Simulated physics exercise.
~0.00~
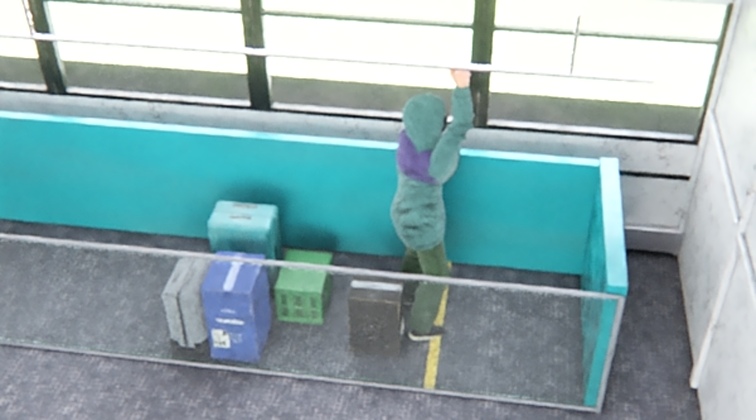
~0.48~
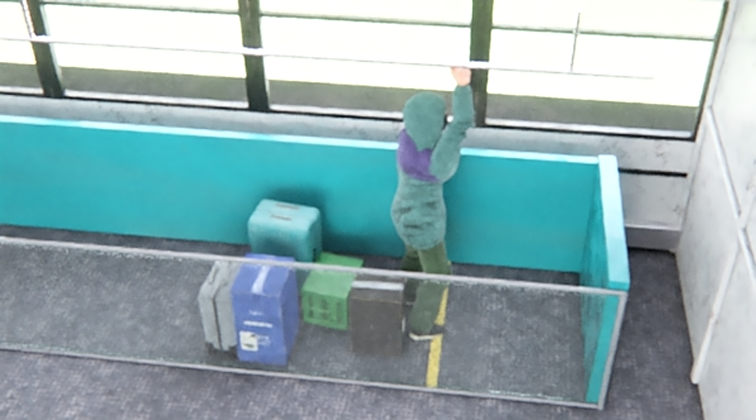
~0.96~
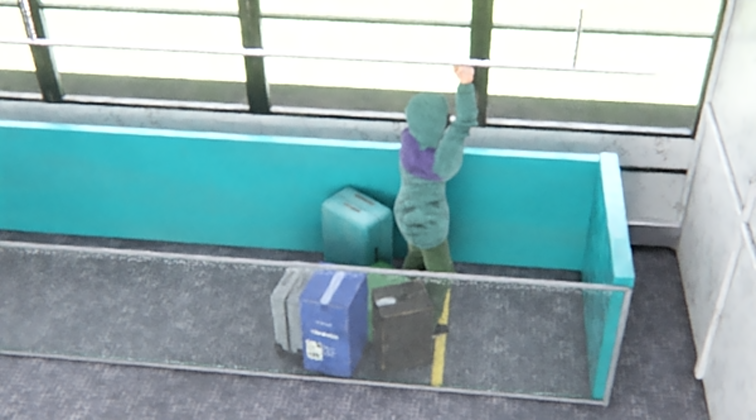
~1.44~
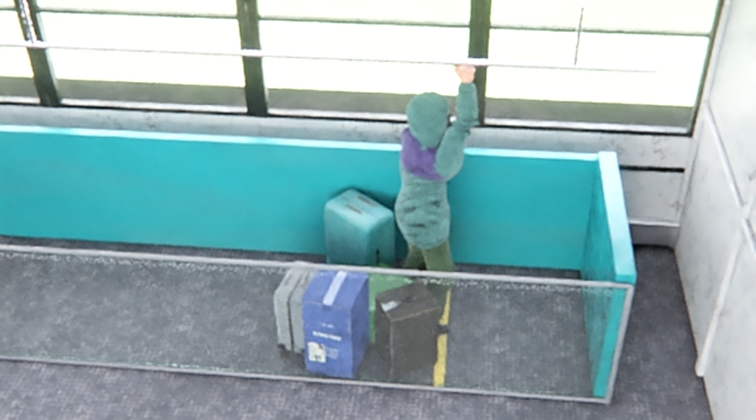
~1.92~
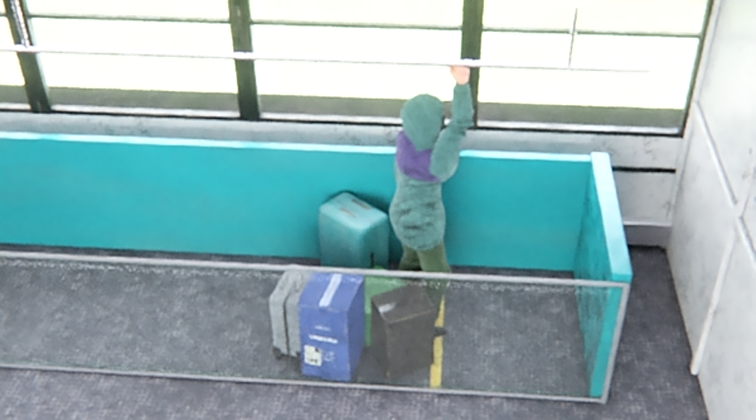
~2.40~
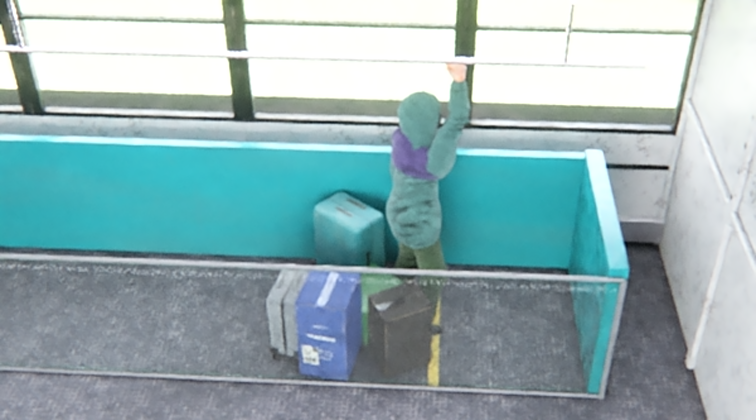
In a tram bay seen from above, a low teal wall runs behind the luggage and a clear panel stands in front. A person in a green hooded top with a purple patch holds a rail with a raised arm, beside a yellow floor line. To the left stand a teal case, a grey case, a tall blue bag and a green crate, with a black pack nearer the line. The luggage slides right, the black pack starting later and shifting less. The pieces bunch near the person, then settle, the cases, blue bag and pack upright, all short of the line.
